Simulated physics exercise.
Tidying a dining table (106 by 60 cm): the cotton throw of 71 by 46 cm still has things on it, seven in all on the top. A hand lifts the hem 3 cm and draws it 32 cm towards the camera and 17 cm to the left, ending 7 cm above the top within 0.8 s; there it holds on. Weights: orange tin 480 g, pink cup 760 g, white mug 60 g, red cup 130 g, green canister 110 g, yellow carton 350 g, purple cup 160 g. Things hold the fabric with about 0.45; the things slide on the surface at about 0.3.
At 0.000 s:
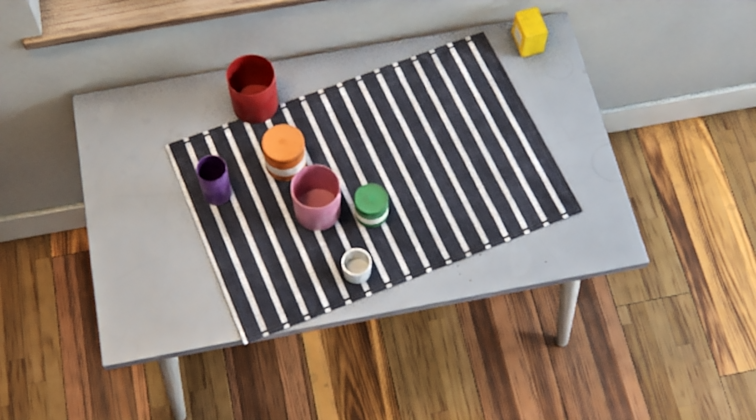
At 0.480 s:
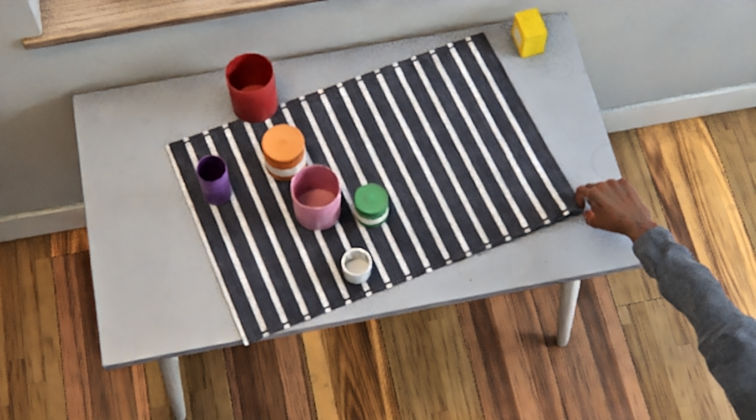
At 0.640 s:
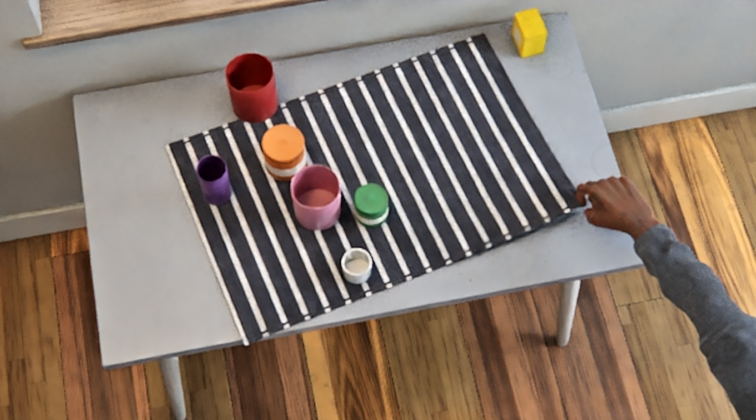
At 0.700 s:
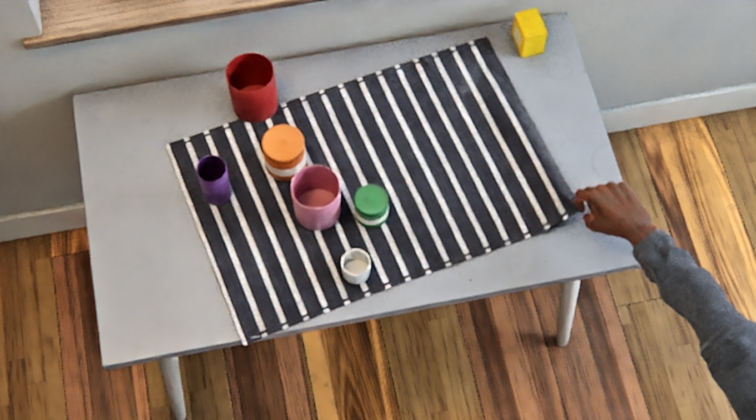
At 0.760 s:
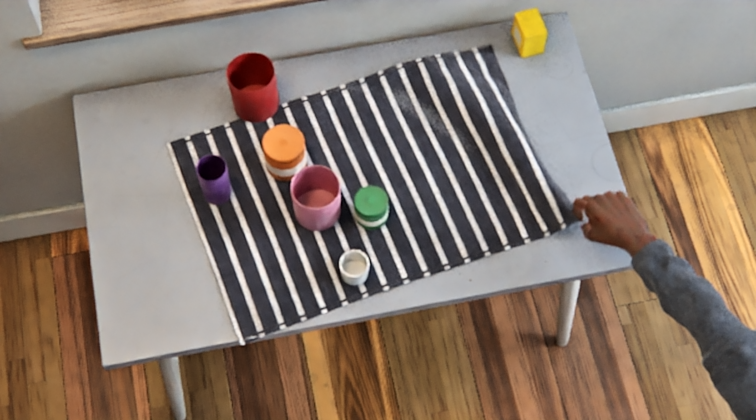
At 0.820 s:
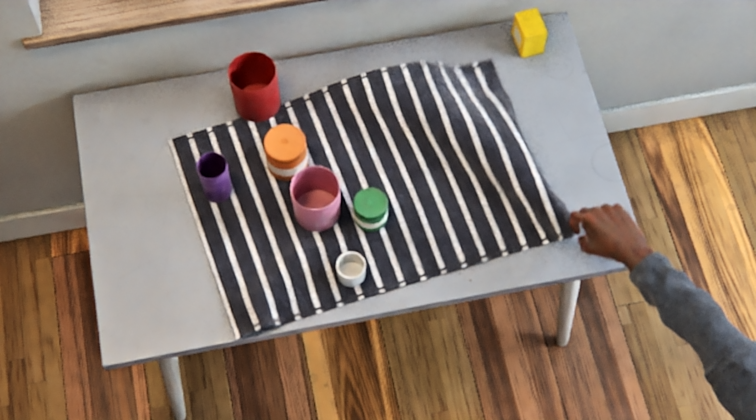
Striped cloth on a grey table being gripped at its right corner by a hand and pulled slightly, rippling beneath colourful containers.
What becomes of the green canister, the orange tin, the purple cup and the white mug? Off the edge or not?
Result: Green canister remains up there, orange tin stays on, purple cup stays on, white mug keeps to the top.
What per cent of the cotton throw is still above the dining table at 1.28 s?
About 85 per cent.
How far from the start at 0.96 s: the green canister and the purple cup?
Green canister 2 cm, purple cup 2 cm.
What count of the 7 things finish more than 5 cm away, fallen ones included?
5 of them.
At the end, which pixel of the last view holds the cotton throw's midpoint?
Around (388, 233).
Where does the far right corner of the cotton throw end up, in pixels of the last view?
Around (585, 193).
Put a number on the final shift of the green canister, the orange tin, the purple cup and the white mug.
About: Green canister 10 cm, orange tin 10 cm, purple cup 10 cm, white mug 10 cm.
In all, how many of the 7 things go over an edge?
0 of them.
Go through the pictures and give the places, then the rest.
The first frame shows green canister (371, 198); orange tin (283, 142); purple cup (211, 168); white mug (357, 262); cotton throw corners (245, 344) (165, 146) (483, 32) (582, 211).
The second frame shows cotton throw corners (245, 345) (165, 146); grip (584, 208).
The third frame shows cotton throw corners (245, 345) (165, 146); grip (585, 206).
The fourth frame shows cotton throw corners (244, 345) (166, 146); grip (583, 211).
The fifth frame shows cotton throw corners (241, 345) (167, 144); grip (581, 220).
The sixth frame shows green canister (371, 203); orange tin (285, 142); purple cup (212, 165); white mug (351, 265); cotton throw corners (237, 339) (169, 141) (491, 60); grip (578, 233).
At 1.0 s, 100 % of the cotton throw is still over the top; white mug 3 cm off its start, green canister 2 cm off its start, purple cup 2 cm off its start.
At 1.1 s, 95 % of the cotton throw is still over the top; white mug 6 cm off its start, purple cup 5 cm off its start, green canister 5 cm off its start.
At 1.3 s, 85 % of the cotton throw is still over the top; white mug 10 cm off its start at (310, 288), green canister 9 cm off its start at (360, 242), purple cup 9 cm off its start at (242, 133).
At 1.4 s, 80 % of the cotton throw is still over the top; green canister 11 cm off its start, white mug 11 cm off its start, purple cup 11 cm off its start.
At 3.0 s, 80 % of the cotton throw is still over the top; purple cup 11 cm off its start at (257, 135), green canister 11 cm off its start at (365, 251), white mug 11 cm off its start at (312, 296), orange tin 10 cm off its start at (329, 158).
